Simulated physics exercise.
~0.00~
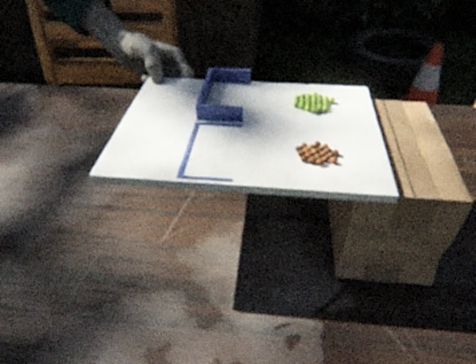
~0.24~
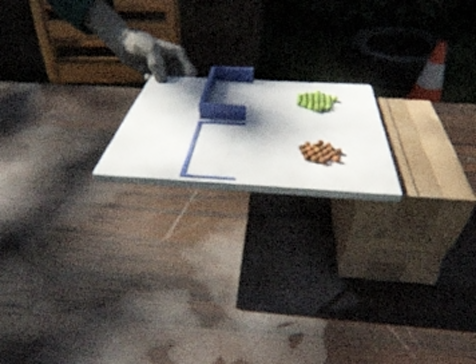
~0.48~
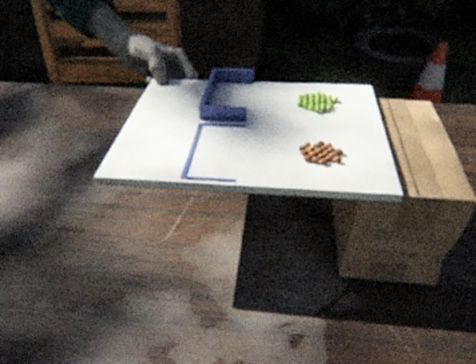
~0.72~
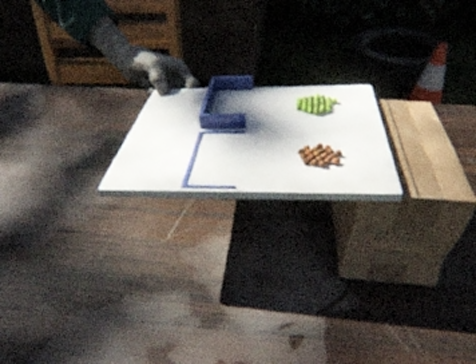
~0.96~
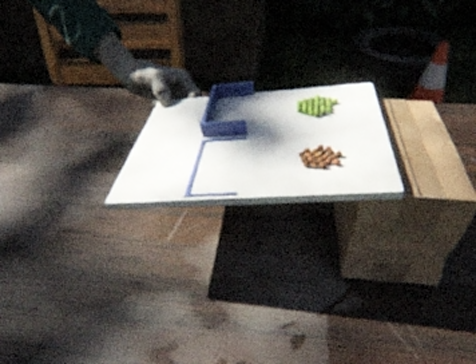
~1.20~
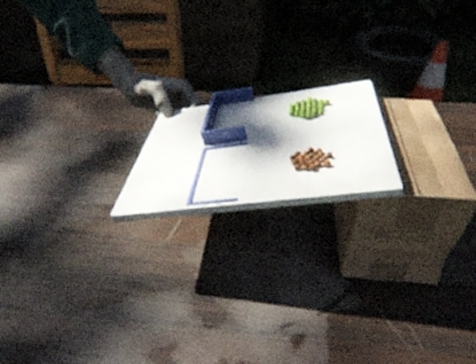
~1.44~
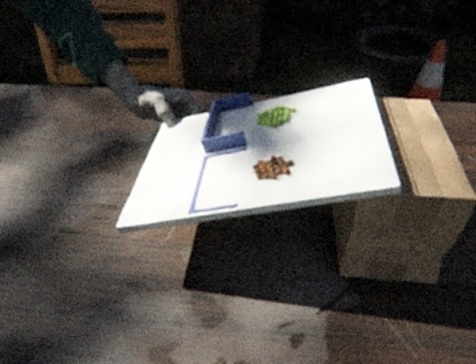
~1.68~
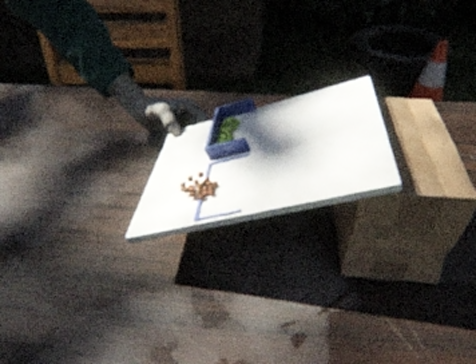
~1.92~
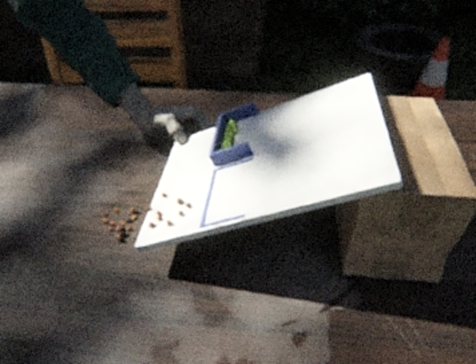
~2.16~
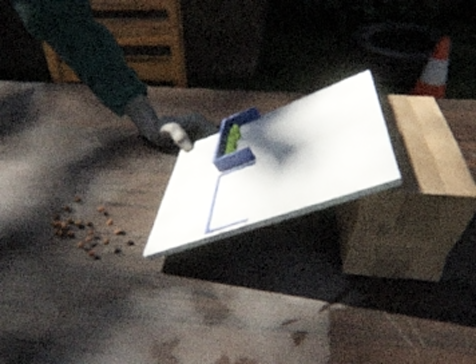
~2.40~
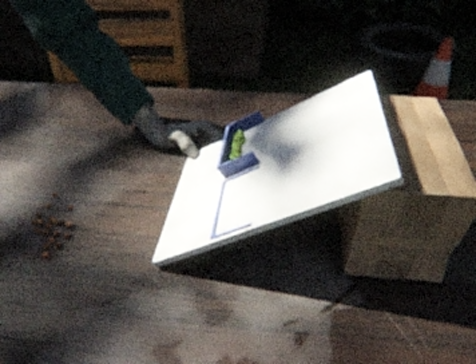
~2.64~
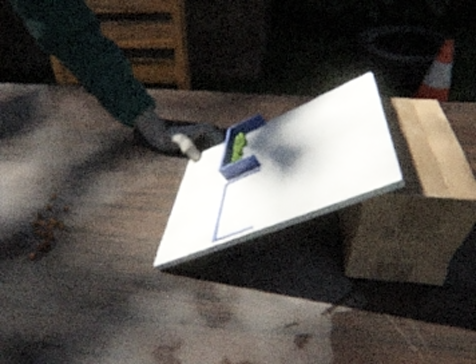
On a wooden table, a gloved hand lowered one end of a white board propped on a box until it sloped steeply left; the brown pieces slid off onto the table, while the green ones gathered in the blue holder and stayed.
